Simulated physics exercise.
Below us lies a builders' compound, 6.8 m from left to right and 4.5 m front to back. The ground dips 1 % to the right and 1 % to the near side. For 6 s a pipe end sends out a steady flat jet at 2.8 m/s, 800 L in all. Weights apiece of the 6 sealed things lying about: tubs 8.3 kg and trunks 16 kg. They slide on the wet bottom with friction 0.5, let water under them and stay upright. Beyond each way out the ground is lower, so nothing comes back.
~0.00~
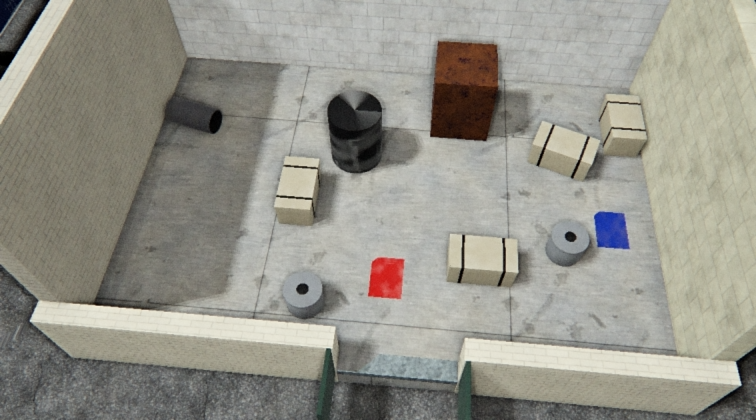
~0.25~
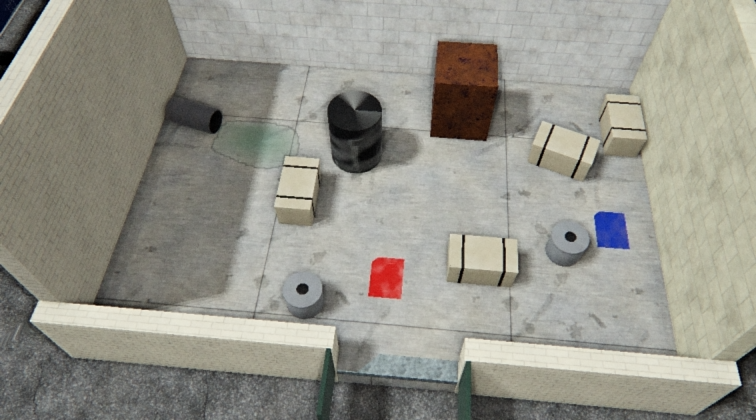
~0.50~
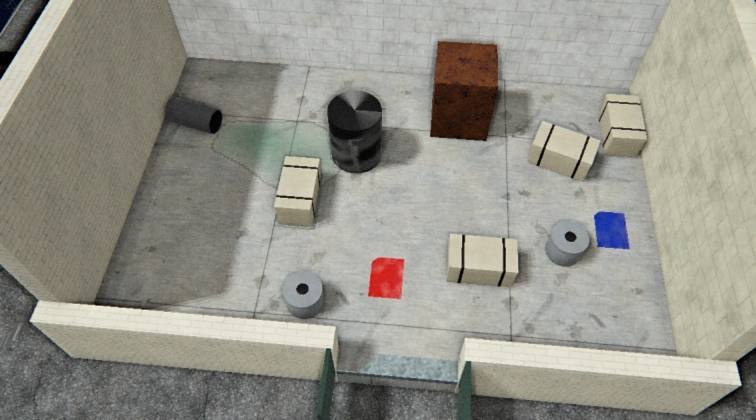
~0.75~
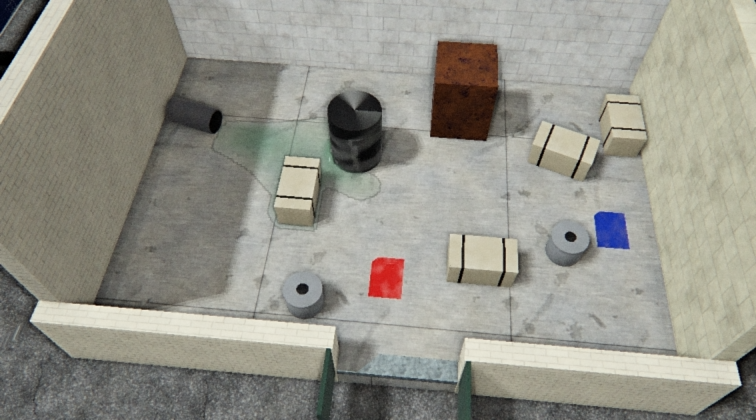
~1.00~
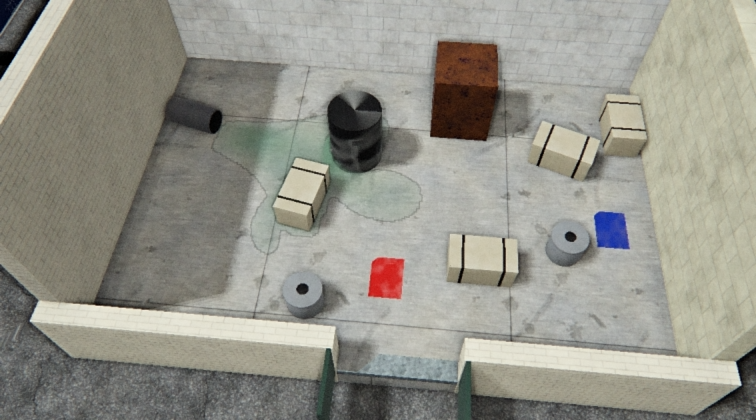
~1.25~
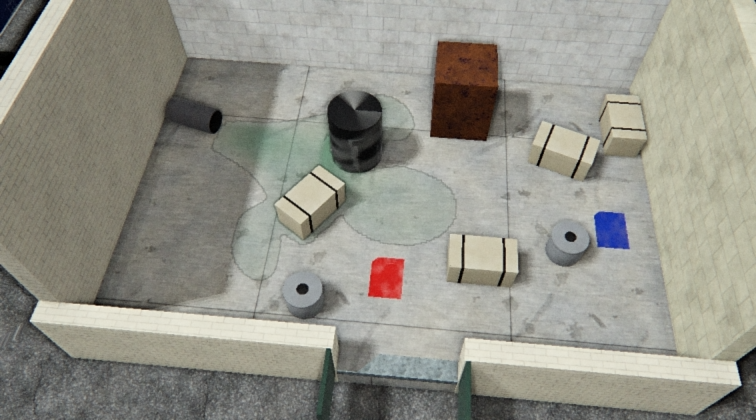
Builders' compound seen from above, water jetting from a pipe end at left, spreading around a dark barrel and turning one trunk.
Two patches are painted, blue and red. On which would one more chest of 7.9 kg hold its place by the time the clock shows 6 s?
On the blue patch.
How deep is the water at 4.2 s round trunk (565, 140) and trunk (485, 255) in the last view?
Roughly 1 and 3 cm.
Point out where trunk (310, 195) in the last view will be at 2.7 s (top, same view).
Around (336, 273).
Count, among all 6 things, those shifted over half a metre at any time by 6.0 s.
That makes 2.
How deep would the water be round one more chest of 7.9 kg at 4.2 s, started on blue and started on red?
About 1 cm and 7 cm.
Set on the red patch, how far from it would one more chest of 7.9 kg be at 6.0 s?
Some 120 cm.
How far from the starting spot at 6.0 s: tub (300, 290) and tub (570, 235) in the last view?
In that order: 5 cm, 0 cm.
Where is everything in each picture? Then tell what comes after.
In the first picture, a trunk at (297, 182), on the bottom; a tub at (570, 237), on the bottom; the blue patch at (611, 230); the red patch at (387, 278); 0.0 m2 under water; 0 of 6 have shifted.
In the second picture, a trunk at (297, 182), on the bottom; a tub at (570, 237) rests on the ground; the blue patch at (611, 230); the red patch at (387, 278); water covers 0.7 m2; 0 of 6 have shifted.
In the third picture, a trunk at (297, 182) rests on the ground; a tub at (570, 237), on the bottom; the blue patch at (611, 230); the red patch at (387, 278); 1.4 m2 under water; 0 of 6 have shifted.
In the fourth picture, a trunk at (297, 182), on the bottom; a tub at (570, 237) rests on the ground; the blue patch at (611, 230); the red patch at (387, 278); 2.0 m2 under water; 0 of 6 have shifted.
In the fifth picture, a trunk at (301, 185) rests on the ground, 8 cm from its start; a tub at (570, 237) rests on the ground; the blue patch at (611, 230); the red patch at (387, 278); water covers 3.0 m2; 1 of 6 have shifted.
In the sixth picture, a trunk at (310, 194) rests on the ground, 25 cm from its start; a tub at (570, 237) rests on the ground; the blue patch at (611, 230); the red patch at (387, 278); water covers 4.7 m2; 1 of 6 have shifted.
After 1.8 s on blue it would be 0 cm off in 0 cm of water; on red it would be 0 cm off in 1 cm of water.
After 2.7 s on blue it would be 0 cm off in 0 cm of water; on red it would be 45 cm off in 5 cm of water.
After 4.2 s on blue it would be 0 cm off in 1 cm of water; on red it would be 129 cm off in 7 cm of water.
After 6.0 s on blue it would be 0 cm off in 2 cm of water; on red it would be 119 cm off in 3 cm of water.
